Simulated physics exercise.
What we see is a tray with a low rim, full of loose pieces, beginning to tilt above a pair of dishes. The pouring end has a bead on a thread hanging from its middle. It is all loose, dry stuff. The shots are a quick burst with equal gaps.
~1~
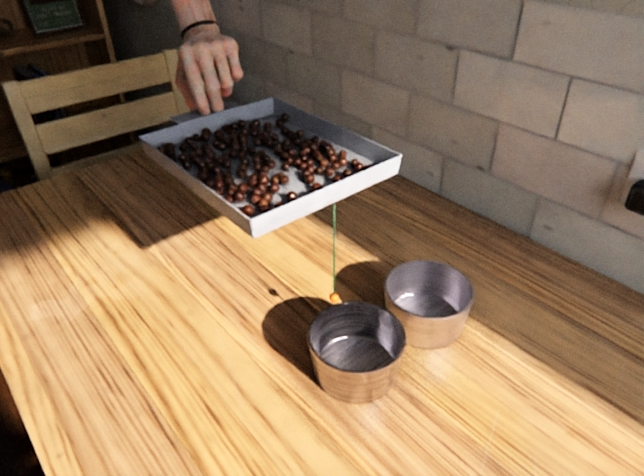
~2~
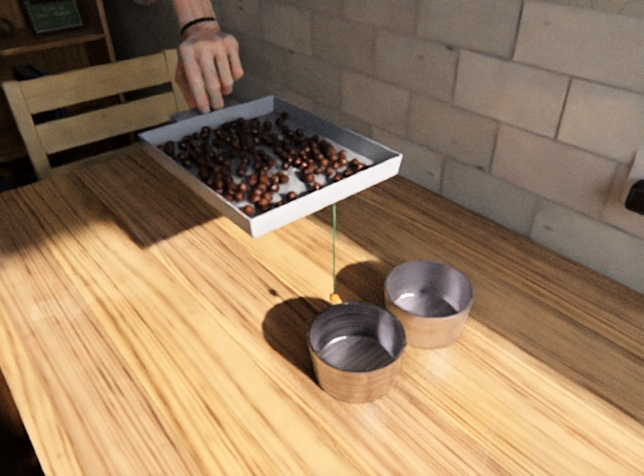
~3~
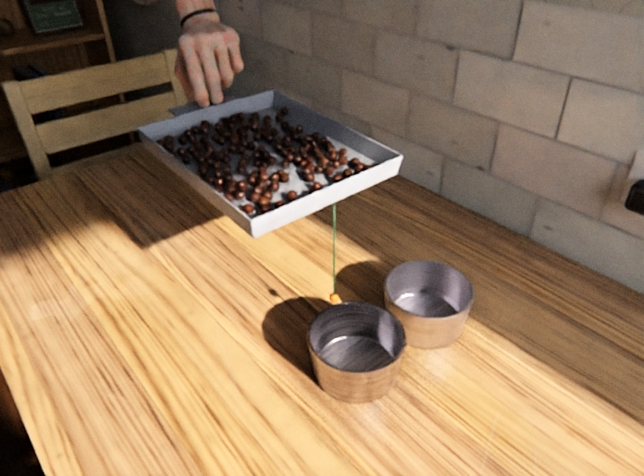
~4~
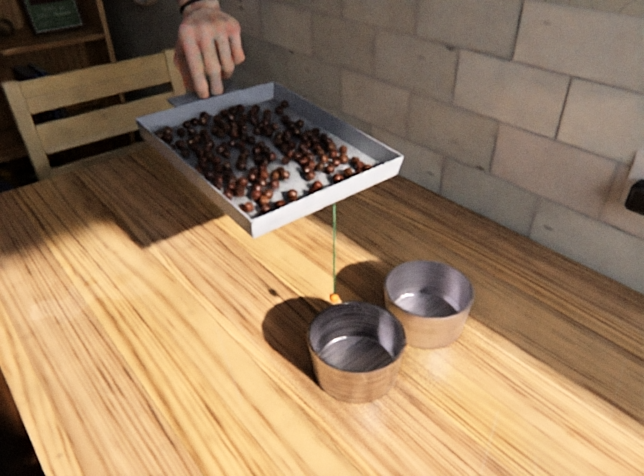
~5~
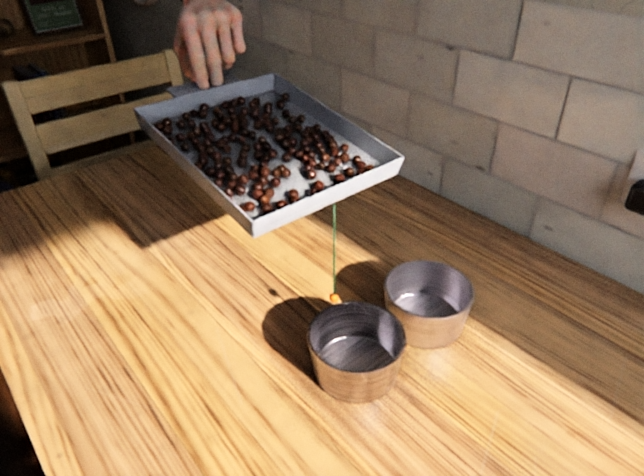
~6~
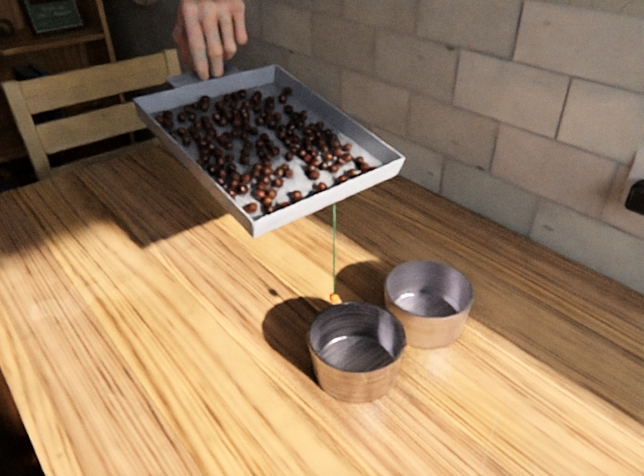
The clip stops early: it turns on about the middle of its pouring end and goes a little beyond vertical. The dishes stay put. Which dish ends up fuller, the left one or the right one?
The left one.
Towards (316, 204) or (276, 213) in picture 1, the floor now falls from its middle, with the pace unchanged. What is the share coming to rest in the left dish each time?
Respectively close to 40 and 0 in a hundred.
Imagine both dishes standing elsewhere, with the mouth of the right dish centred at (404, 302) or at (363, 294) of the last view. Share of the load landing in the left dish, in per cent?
I'd say about 40 percent, followed by about 0 percent.
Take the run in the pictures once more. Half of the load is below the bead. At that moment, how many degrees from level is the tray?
About 100°.
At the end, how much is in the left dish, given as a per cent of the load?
It works out to roughly 50 percent of the load.
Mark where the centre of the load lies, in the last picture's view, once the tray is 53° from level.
The middle of the pieces sits at roughly (319, 162).
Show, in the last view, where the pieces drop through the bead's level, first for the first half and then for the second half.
The early half goes through (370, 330), the late half through (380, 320).
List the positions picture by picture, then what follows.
Corners of the pouring end near (252, 218) and (398, 155), level; middle of the load near (257, 160), chocolate balls; left dish near (390, 377); right dish near (461, 324); bead on its thread near (334, 298), in the first frame.
Corners of the pouring end near (252, 218) and (398, 155), level; middle of the load near (257, 159), in the second frame.
Corners of the pouring end near (252, 218) and (399, 155), tipped barely, level across its low end; middle of the load near (256, 155), in the third frame.
Corners of the pouring end near (253, 218) and (399, 156), tipped a little, level across its low end; middle of the load near (256, 151), in the fourth frame.
Corners of the pouring end near (254, 219) and (400, 157), tipped a little, level across its low end; middle of the load near (257, 146), in the fifth frame.
Corners of the pouring end near (255, 219) and (401, 157), tipped a little, level across its low end; middle of the load near (260, 143), near a third on the move; left dish near (390, 377); right dish near (461, 324), in the sixth frame.
Shortly afterwards, tray tipped steeply; the whole lot on the tray.
Next, tray tipped right over; near two thirds on the tray; a little in the left dish; only a few in the right dish; near a third in the air.
Some moments later, tray tipped past a quarter turn; near half in the left dish; near a quarter in the right dish; near a third outside both.
In the end, tray tipped past a quarter turn; near half in the left dish; near a quarter in the right dish; near a third outside both.
